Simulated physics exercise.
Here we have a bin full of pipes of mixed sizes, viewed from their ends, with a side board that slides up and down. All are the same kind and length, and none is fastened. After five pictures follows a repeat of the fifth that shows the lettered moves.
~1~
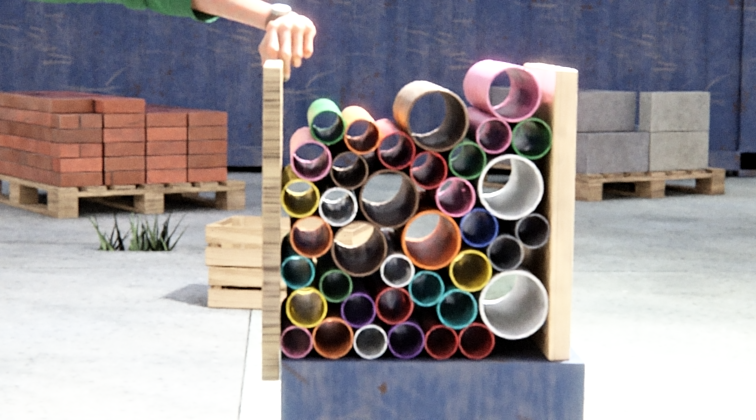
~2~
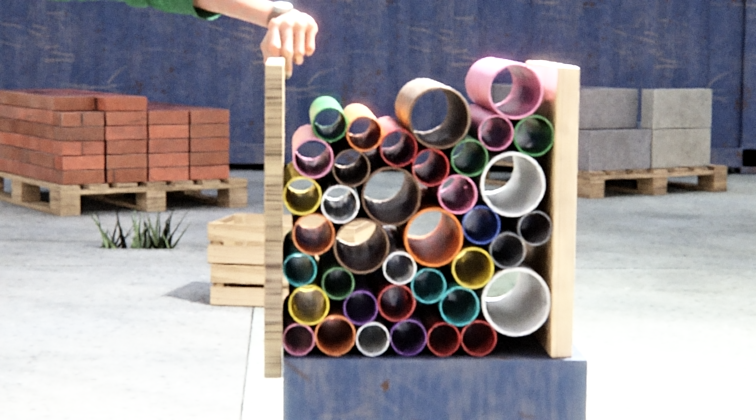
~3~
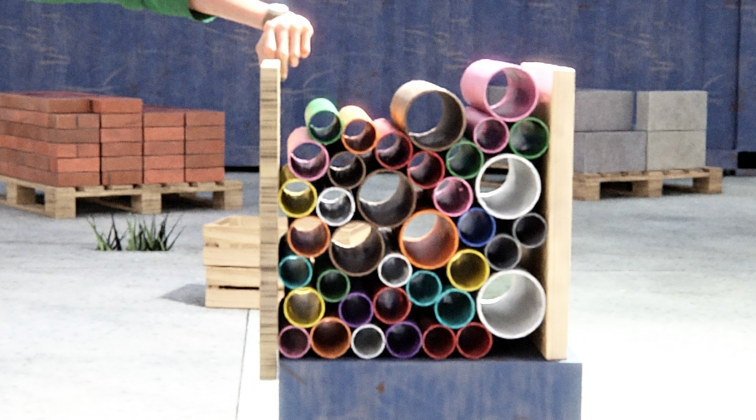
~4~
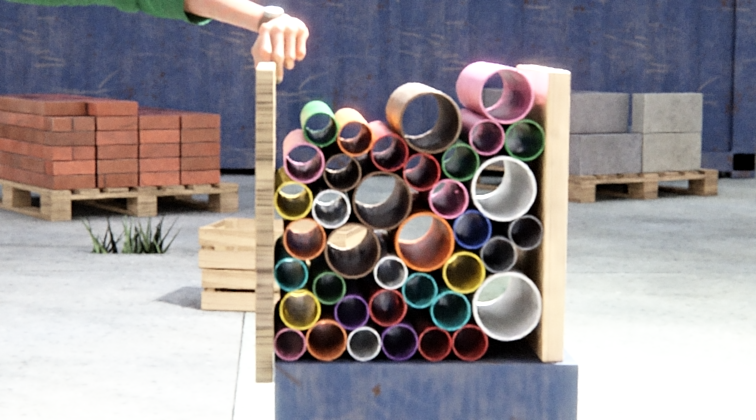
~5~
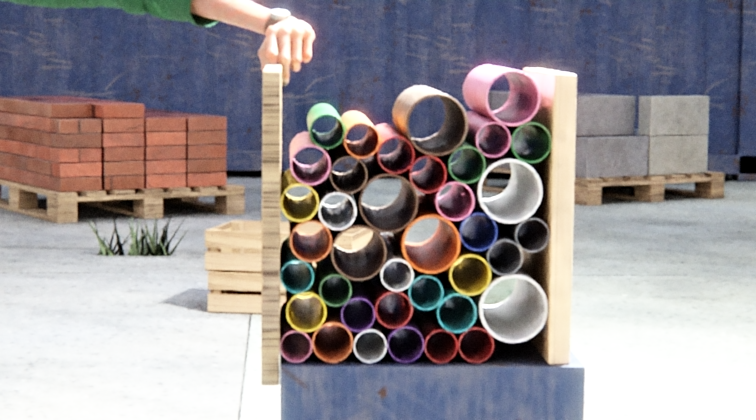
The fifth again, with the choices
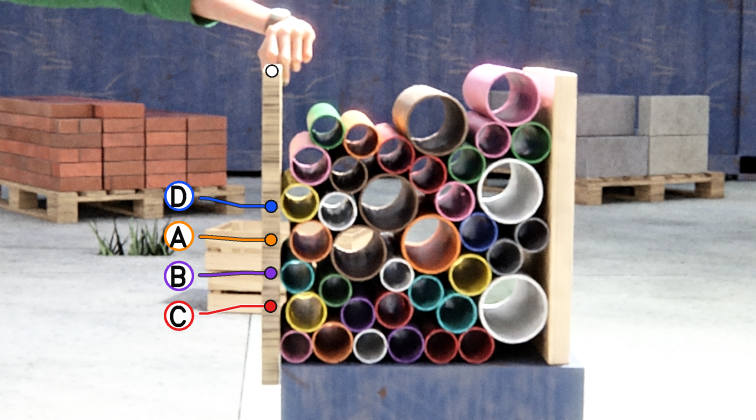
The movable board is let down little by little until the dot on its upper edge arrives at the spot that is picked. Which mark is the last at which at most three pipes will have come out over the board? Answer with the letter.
Mark B is as low as it can go.
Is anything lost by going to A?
Yes, at A.
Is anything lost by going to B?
At B: Yes.
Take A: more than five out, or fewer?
Fewer than five.
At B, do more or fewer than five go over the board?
It loses fewer than five.
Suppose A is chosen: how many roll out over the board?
It comes to three.
On the marked copy, A at (271, 240); B at (271, 273); C at (270, 306); D at (271, 206); the white dot at (272, 71).
Following B. Soon after the start, top of the board (281, 158).
Later, top of the board (280, 254).
In the end, top of the board (280, 272), three out over the board.
As for the rest, A three out over the board; C more than three out over the board; D none out over the board.
